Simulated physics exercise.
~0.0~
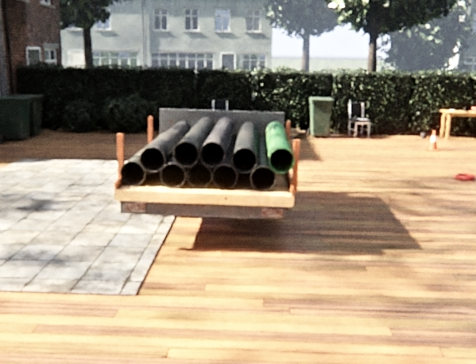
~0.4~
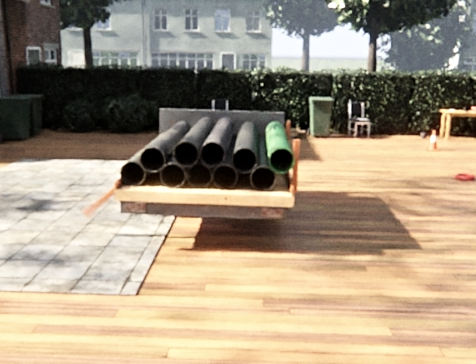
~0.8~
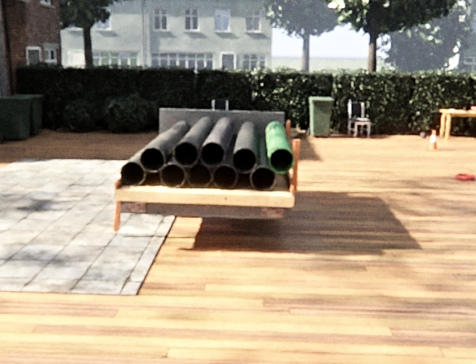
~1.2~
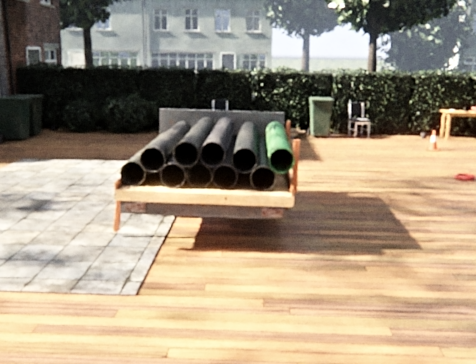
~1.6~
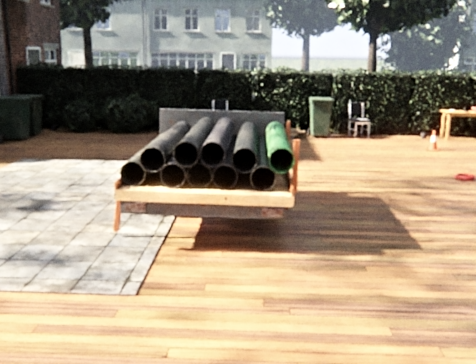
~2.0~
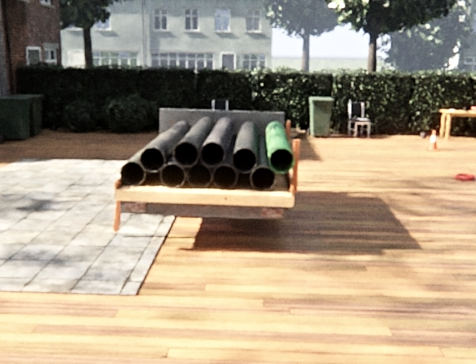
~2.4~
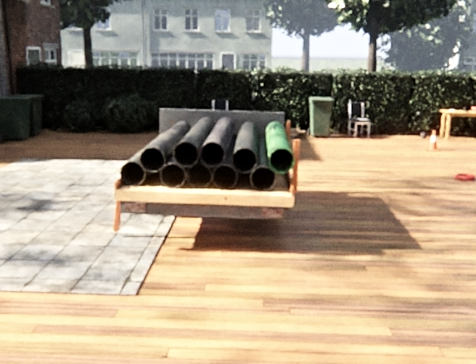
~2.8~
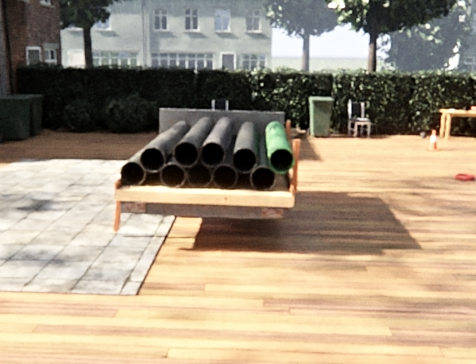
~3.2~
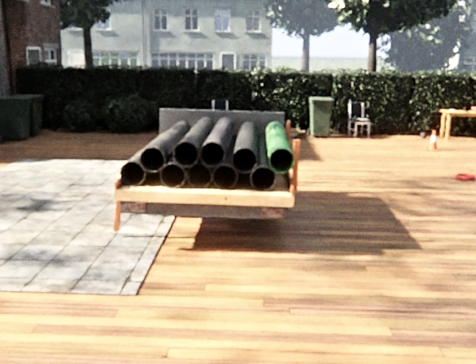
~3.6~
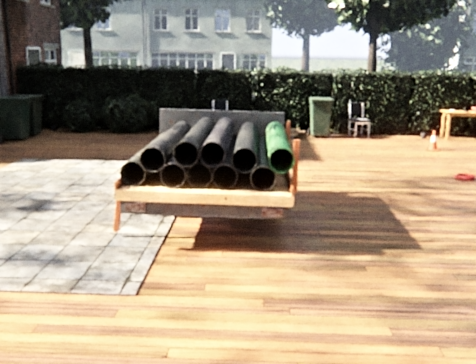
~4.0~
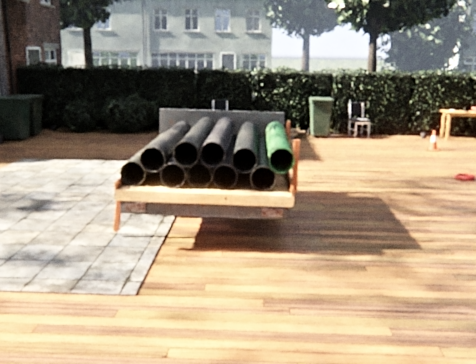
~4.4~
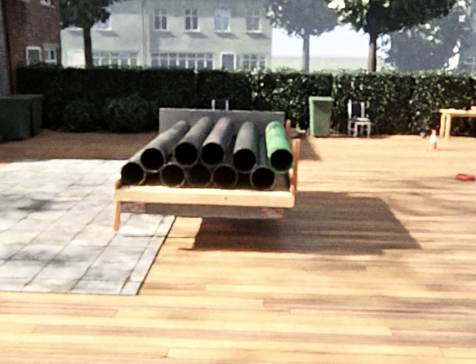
In the video, a low flat trailer on a sunlit wooden deck holds stacked dark pipes and one green pipe at the upper right. The posts on the left swing down below the edge, but the stack stays still and the green pipe remains aboard.
